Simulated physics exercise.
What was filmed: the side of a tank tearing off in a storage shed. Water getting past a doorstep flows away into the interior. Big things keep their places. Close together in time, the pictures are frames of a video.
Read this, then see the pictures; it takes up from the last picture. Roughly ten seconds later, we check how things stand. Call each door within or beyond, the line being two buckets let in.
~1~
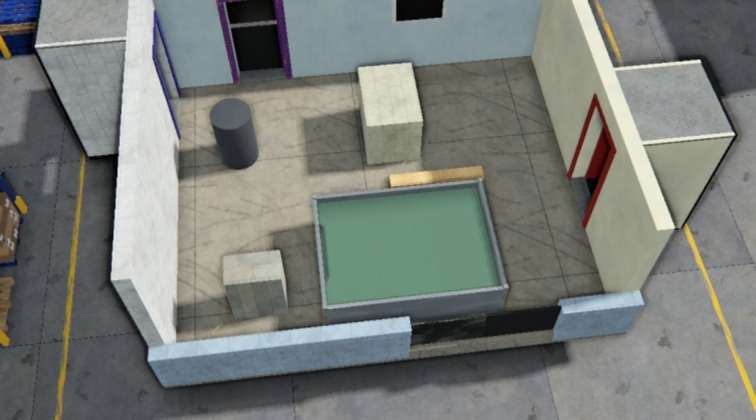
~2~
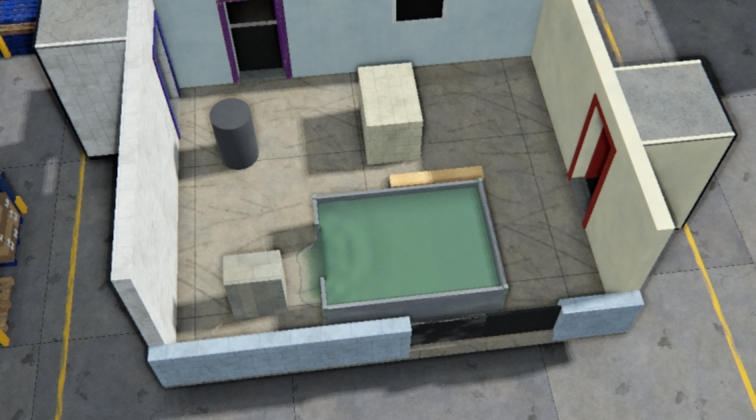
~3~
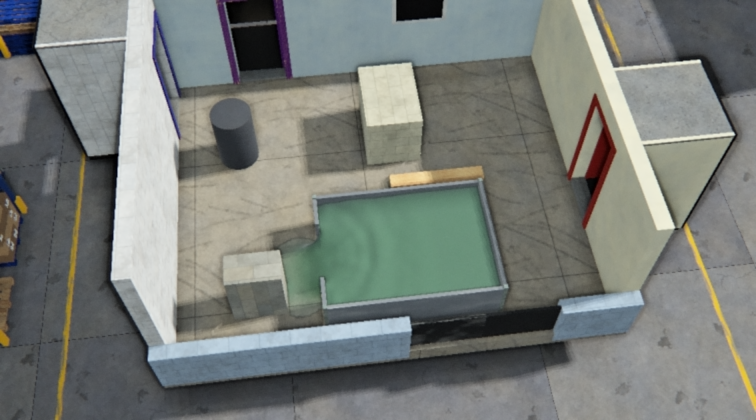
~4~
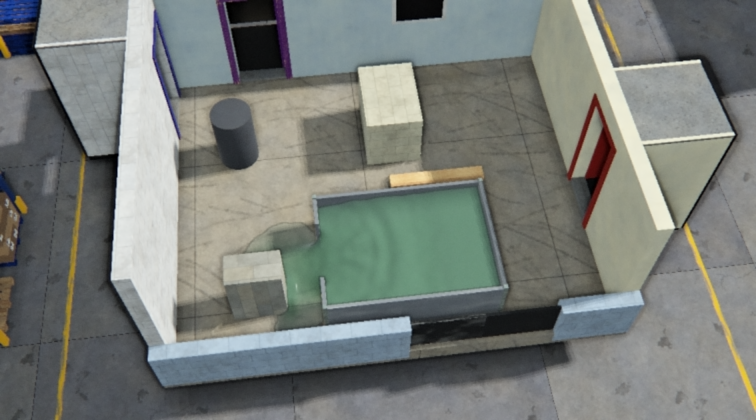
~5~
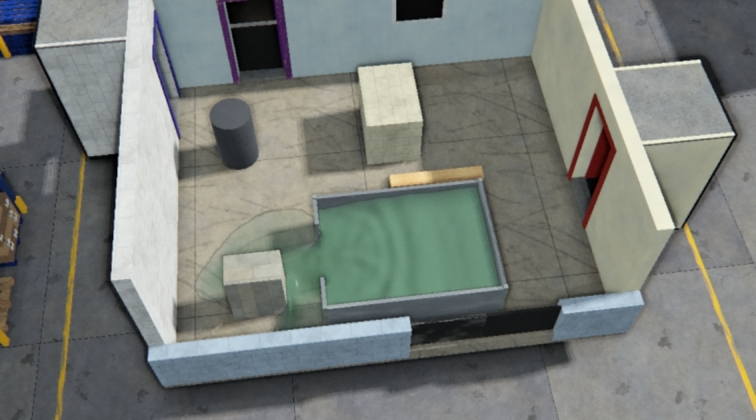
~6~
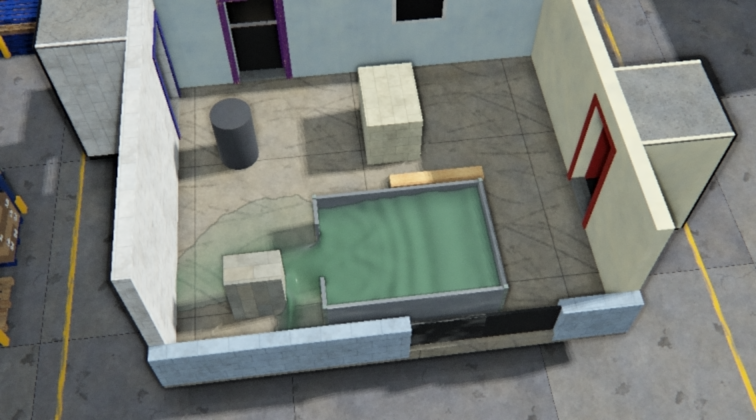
Blue door - beyond; purple door - beyond; red door - within.
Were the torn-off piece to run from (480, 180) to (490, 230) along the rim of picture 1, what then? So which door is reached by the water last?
The blue door, I reckon.
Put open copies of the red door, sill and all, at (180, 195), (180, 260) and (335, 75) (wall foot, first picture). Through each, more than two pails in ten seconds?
Outcome by door - past the limit, past the limit, within the limit.
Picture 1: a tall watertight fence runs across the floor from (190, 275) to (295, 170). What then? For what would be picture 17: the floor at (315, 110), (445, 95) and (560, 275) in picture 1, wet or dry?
Taking the points in order - unwetted, unwetted, unwetted.
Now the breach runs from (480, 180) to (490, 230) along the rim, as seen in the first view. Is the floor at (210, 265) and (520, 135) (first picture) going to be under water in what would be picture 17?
Respectively: Parched and drenched.
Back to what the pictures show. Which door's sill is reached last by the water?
It would be the red one.
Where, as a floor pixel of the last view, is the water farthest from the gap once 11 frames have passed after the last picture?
The farthest wet point should be near (180, 92).
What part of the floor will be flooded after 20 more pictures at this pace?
By my count, 45 percent.
A moment on, water covers 20 % of the floor; the blue door not reached, the purple door not reached, the red door not reached.
Next, water covers 30 % of the floor; the blue door wet at the sill, nothing in, the purple door not reached, the red door not reached.
Then, water covers 45 % of the floor; the blue door under two buckets in, the purple door under two buckets in, the red door not reached.
Later, water covers 85 % of the floor; the blue door far over two buckets in, the purple door over two buckets in, the red door wet at the sill, nothing in.
In the end, water covers 100 % of the floor; the blue door far over two buckets in, the purple door far over two buckets in, the red door wet at the sill, nothing in.
